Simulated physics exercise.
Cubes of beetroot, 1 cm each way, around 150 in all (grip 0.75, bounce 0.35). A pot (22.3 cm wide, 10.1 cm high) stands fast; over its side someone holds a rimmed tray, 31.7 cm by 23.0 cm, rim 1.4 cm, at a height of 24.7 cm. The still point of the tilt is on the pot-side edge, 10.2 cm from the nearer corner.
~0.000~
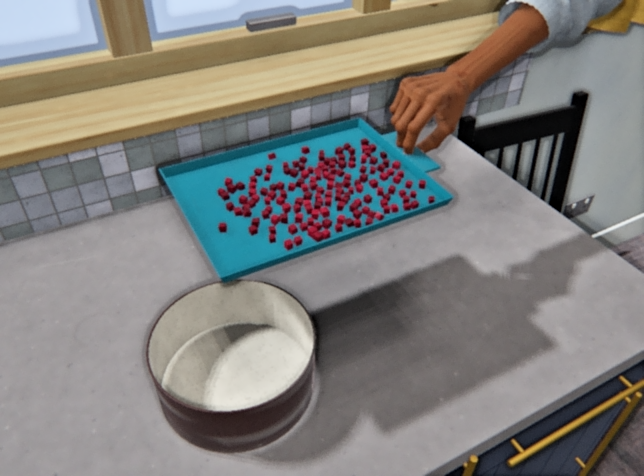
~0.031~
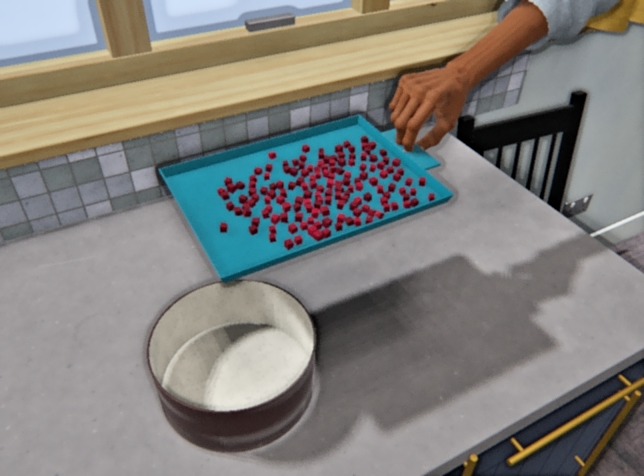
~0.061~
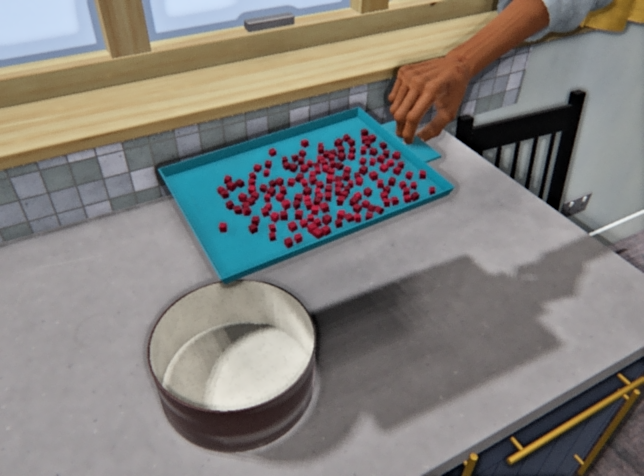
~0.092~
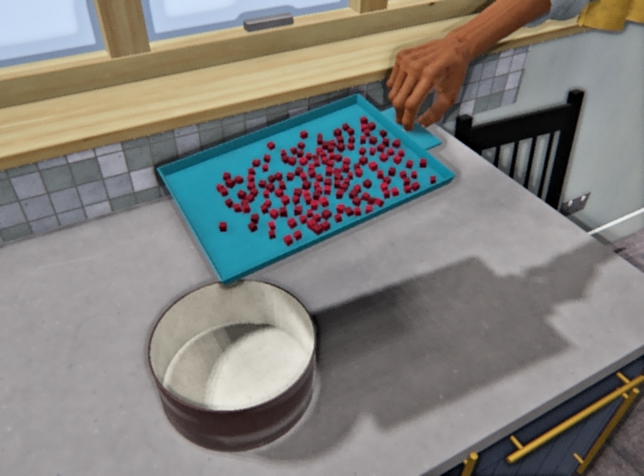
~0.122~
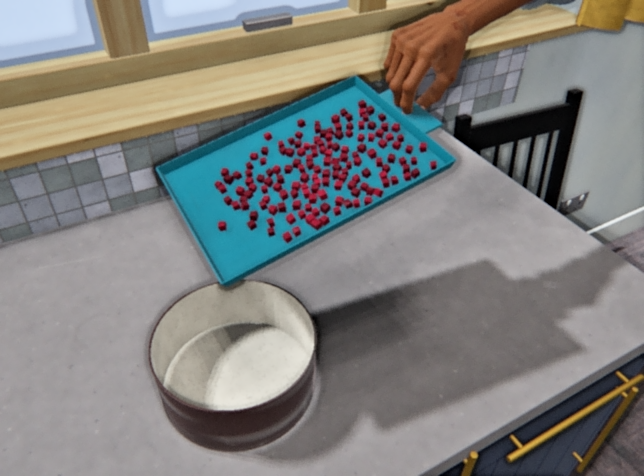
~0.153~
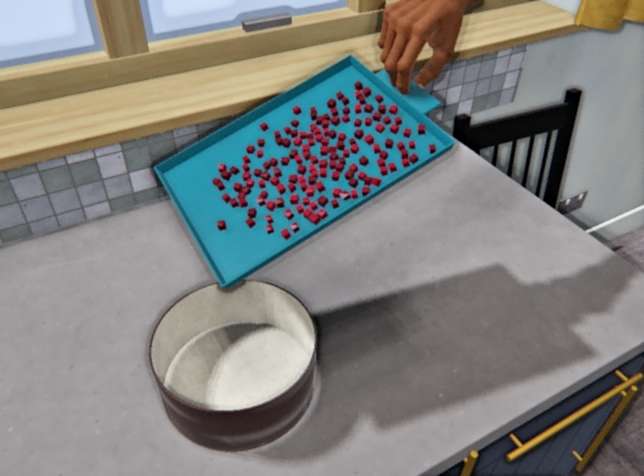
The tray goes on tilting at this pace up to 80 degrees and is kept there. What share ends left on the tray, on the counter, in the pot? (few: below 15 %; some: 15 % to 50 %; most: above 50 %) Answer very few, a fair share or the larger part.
Left on the tray: Very few; on the counter: The larger part; in the pot: A fair share.
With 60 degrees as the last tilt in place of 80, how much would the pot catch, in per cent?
In that case some 35 per cent.
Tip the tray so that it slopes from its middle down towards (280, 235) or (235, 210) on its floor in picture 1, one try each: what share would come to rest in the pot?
About 70 and 15 per cent.
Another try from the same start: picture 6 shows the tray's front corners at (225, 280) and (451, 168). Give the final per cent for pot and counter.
Pot 70, counter 25.
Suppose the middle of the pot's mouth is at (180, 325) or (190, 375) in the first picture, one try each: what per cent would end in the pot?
About 55 and 80 per cent.
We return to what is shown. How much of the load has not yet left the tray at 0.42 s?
Roughly 100 per cent.
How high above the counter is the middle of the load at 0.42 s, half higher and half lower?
Roughly 38 cm.
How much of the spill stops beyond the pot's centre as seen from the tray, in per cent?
Some 100 per cent.
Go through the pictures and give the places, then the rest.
Tray tilt 0 degrees, front corners at (223, 273) and (449, 196); middle of the pieces at (320, 191); pot at (232, 338), in the first picture.
Tray tilt 1 degrees, front corners at (223, 274) and (449, 193); middle of the pieces at (320, 189), in the second picture.
Tray tilt 3 degrees, front corners at (223, 275) and (450, 186), lowest corner left front; middle of the pieces at (320, 185), in the third picture.
Tray tilt 7 degrees, front corners at (223, 277) and (450, 174), lowest corner left front; middle of the pieces at (319, 179), in the fourth picture.
Tray tilt 13 degrees, front corners at (224, 279) and (451, 159), lowest corner left front; middle of the pieces at (317, 170), in the fifth picture.
Tray tilt 19 degrees, front corners at (224, 282) and (450, 141), lowest corner left front; middle of the pieces at (314, 160); pot at (234, 338). Its pace works out near 205 degrees a second, in the sixth picture.
After 0.31 s, tilt 51 degrees; the tray holds 100 %, the pot 0 %.
After 0.42 s, tilt 73 degrees; the tray holds 100 %, the pot 0 %.
Then, at 0.66 s, tilt 80 degrees; the tray holds 0 %, the pot 40 %.
In the end, at 2.0 s, tray 0 %, counter 55 %, pot 45 %.
